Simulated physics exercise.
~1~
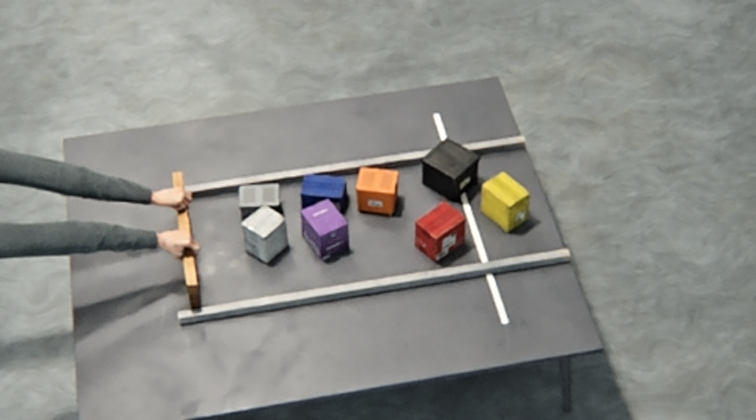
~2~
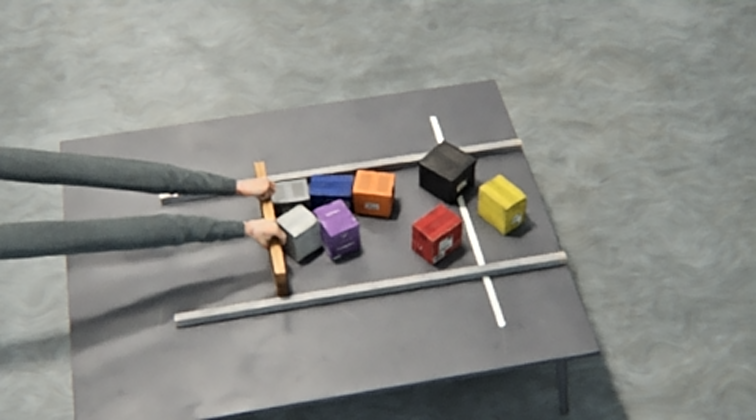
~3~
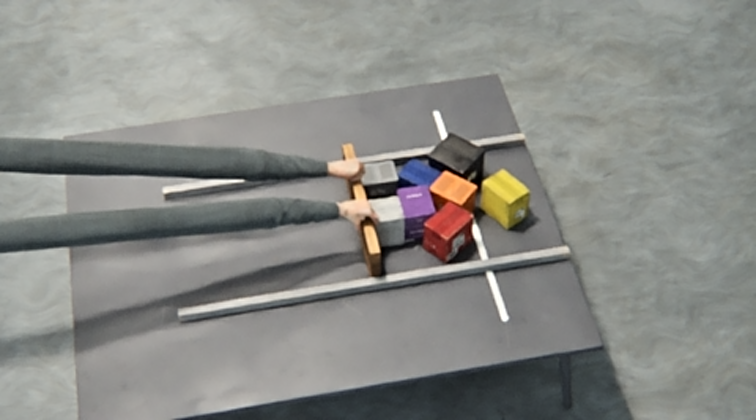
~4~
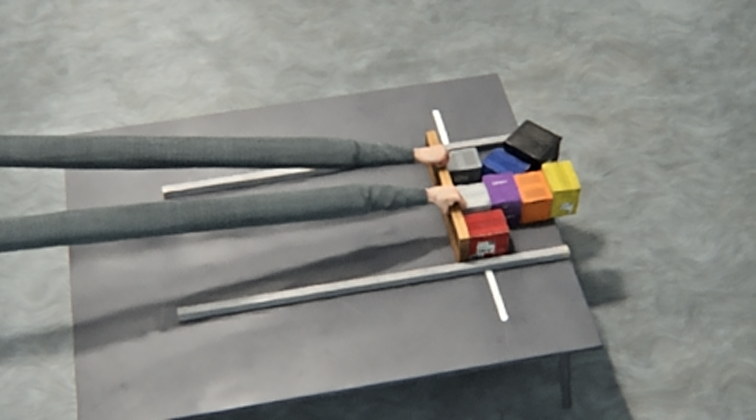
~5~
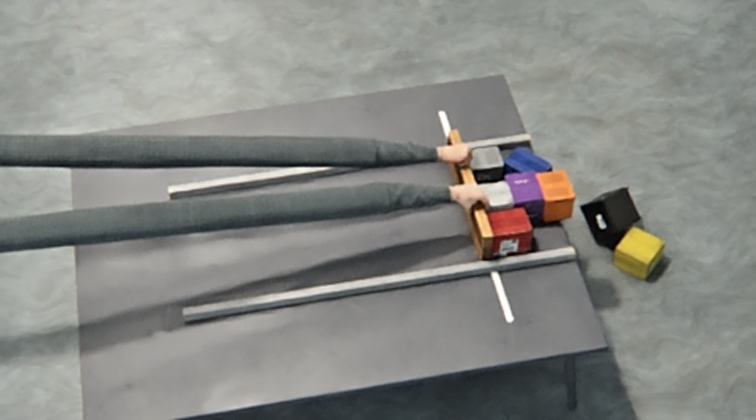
Two hands pushed a wooden plank to the right across a grey table, gathering a cluster of colourful boxes ahead of it, until the black and yellow ones dropped off the right edge and the rest stayed on the table.
